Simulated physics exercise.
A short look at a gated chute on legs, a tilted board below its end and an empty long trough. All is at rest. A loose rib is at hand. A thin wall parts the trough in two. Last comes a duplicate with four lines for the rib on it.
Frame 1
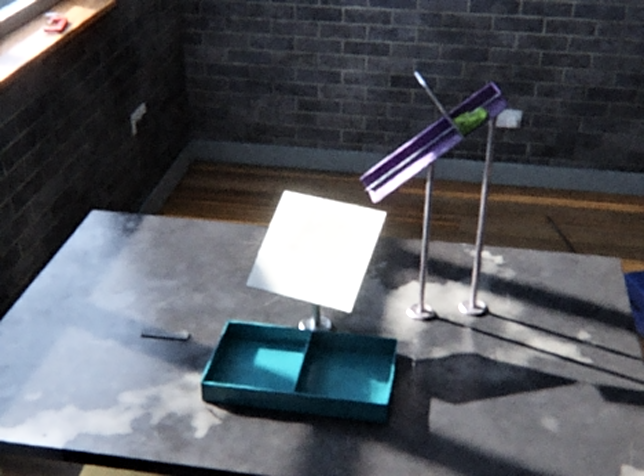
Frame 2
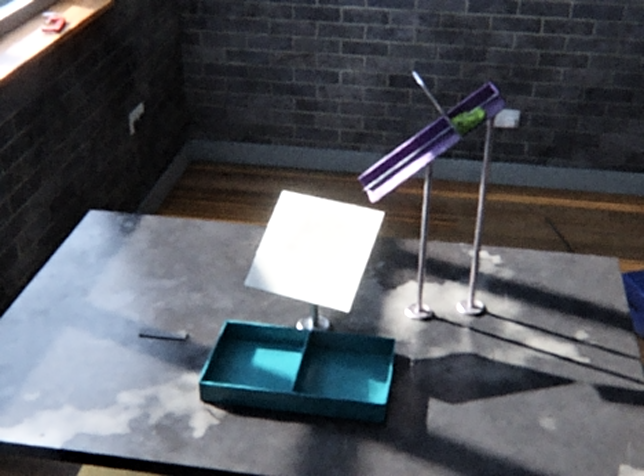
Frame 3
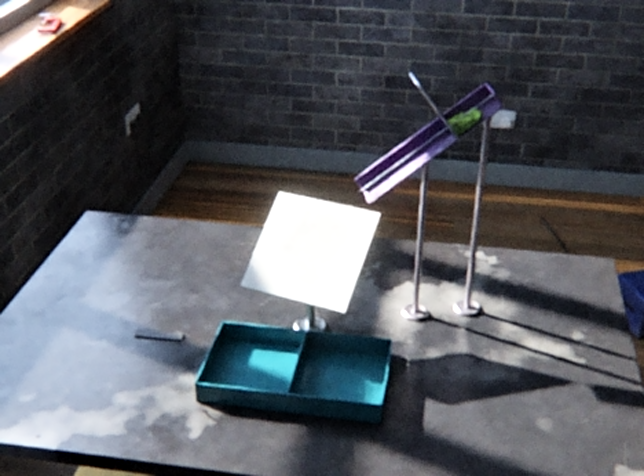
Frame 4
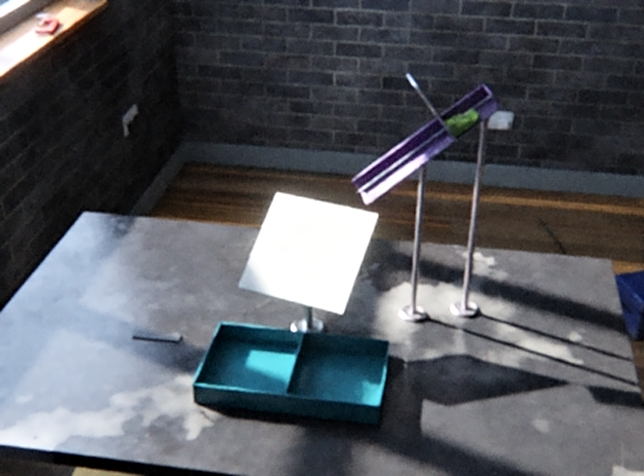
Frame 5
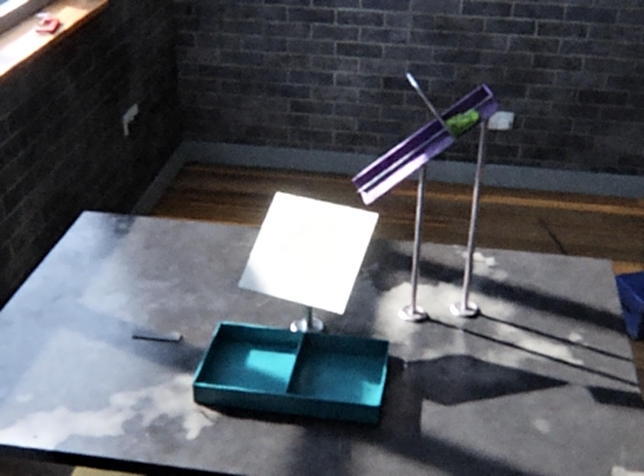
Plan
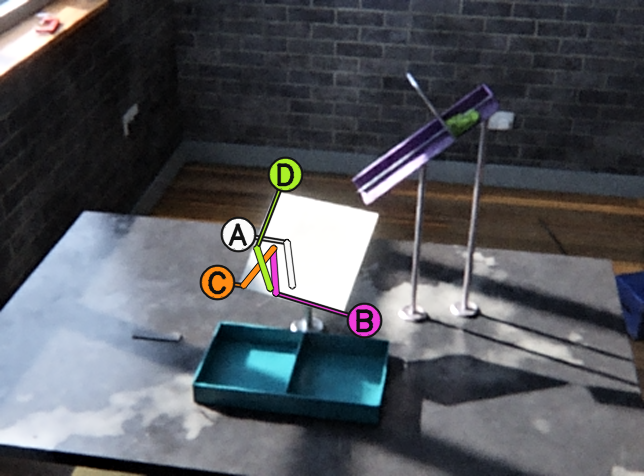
A dark, patchily sunlit table stands in a room with grey brick walls and a wooden floor, seen from above and in front. On it a teal tray split in two by a thin wall sits before a tilted white board, a small dark strip lies at left, and a purple chute holding something green slopes down leftward on metal legs at right. Nothing on the table moves; only the view shifts very slightly.
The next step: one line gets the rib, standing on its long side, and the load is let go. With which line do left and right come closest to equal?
Go for A.
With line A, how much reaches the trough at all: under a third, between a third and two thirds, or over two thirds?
Line A gives over two thirds.
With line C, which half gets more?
Left.
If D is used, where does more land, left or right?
More lands on the left.
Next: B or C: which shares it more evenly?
That is line B.
On the marked copy, line A from (286, 242) to (292, 285); line B from (272, 249) to (276, 293); line C from (273, 248) to (243, 285); line D from (256, 248) to (270, 288).
With A, of what is caught, roughly a third in the left half, roughly two thirds in the right.
With B, of what is caught, the larger part in the left half, about a tenth in the right.
With C, of what is caught, almost all in the left half, just a few in the right.
With D, of what is caught, almost all in the left half, about a tenth in the right.
